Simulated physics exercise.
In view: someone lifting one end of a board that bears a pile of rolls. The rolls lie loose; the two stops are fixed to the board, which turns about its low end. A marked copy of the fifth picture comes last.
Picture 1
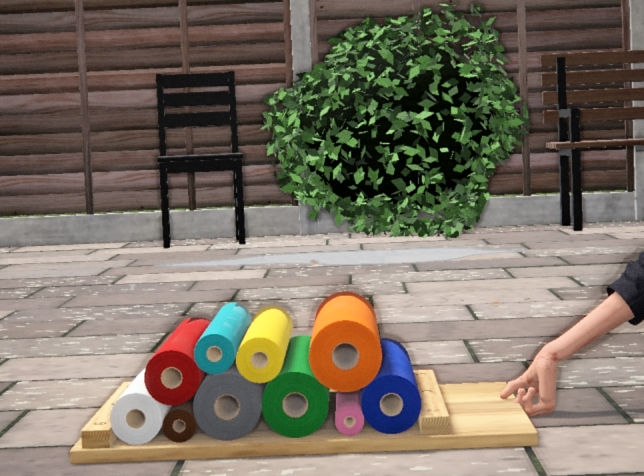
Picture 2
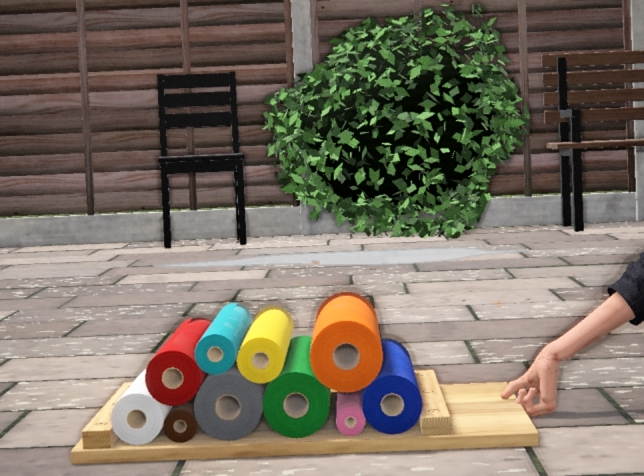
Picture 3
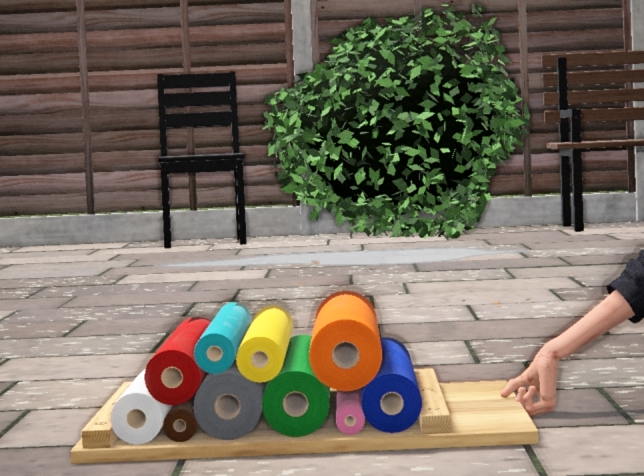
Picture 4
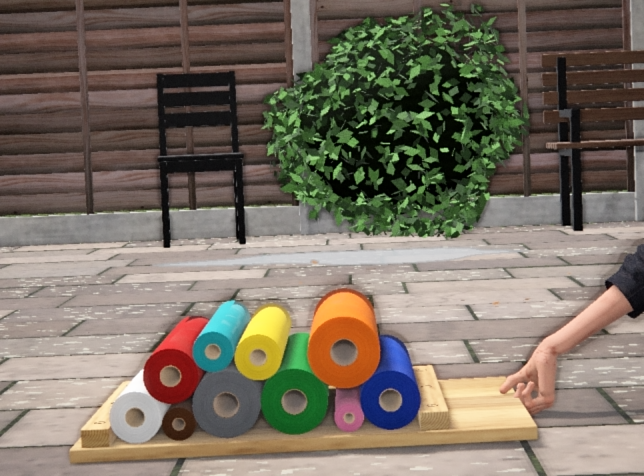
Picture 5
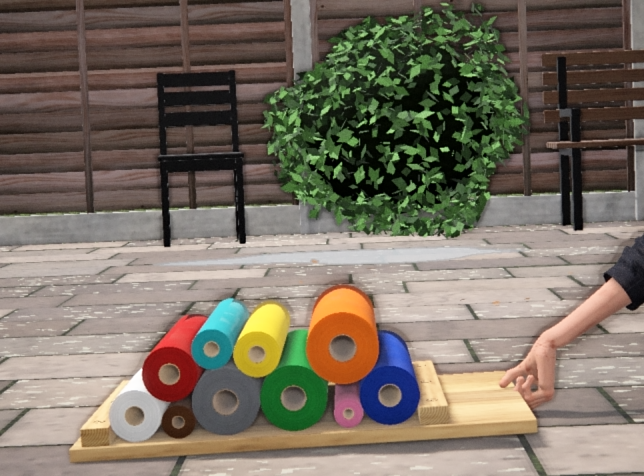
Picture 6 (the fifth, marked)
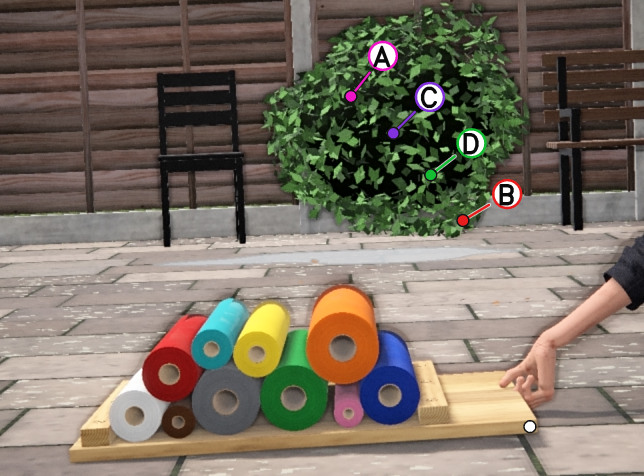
Colourful rolls lying stacked on a wooden board, barely shifting as a hand at the right end lifts it very slightly.
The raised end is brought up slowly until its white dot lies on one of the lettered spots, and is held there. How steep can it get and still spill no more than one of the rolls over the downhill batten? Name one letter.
The highest mark that will do is D.
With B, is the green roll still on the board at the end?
Yes.
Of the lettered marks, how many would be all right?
Two of them.
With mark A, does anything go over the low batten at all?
Yes, at A.
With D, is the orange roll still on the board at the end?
Yes, with D.
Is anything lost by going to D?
No.
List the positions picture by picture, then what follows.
In the first frame, red roll (172, 377); yellow roll (260, 360); turquoise roll (214, 354).
In the second frame, turquoise roll (215, 354); board (307, 411).
In the third frame, board (307, 410); pink roll (350, 420); blue roll (392, 403); yellow roll (260, 359).
In the fourth frame, board (306, 408); white roll (135, 417); grey roll (226, 404).
In the fifth frame, board (306, 404); white roll (135, 416).
On the marked copy, A at (351, 97); B at (463, 220); C at (393, 133); D at (431, 175); the white dot at (530, 427).
Following D. Soon after the start, board at 20°.
Later, board at 36°.
In the end, board at 36°, none over the low batten.
As for the rest, A four over the low batten (orange, red, yellow, turquoise); B none over the low batten; C three over the low batten (orange, red, yellow).
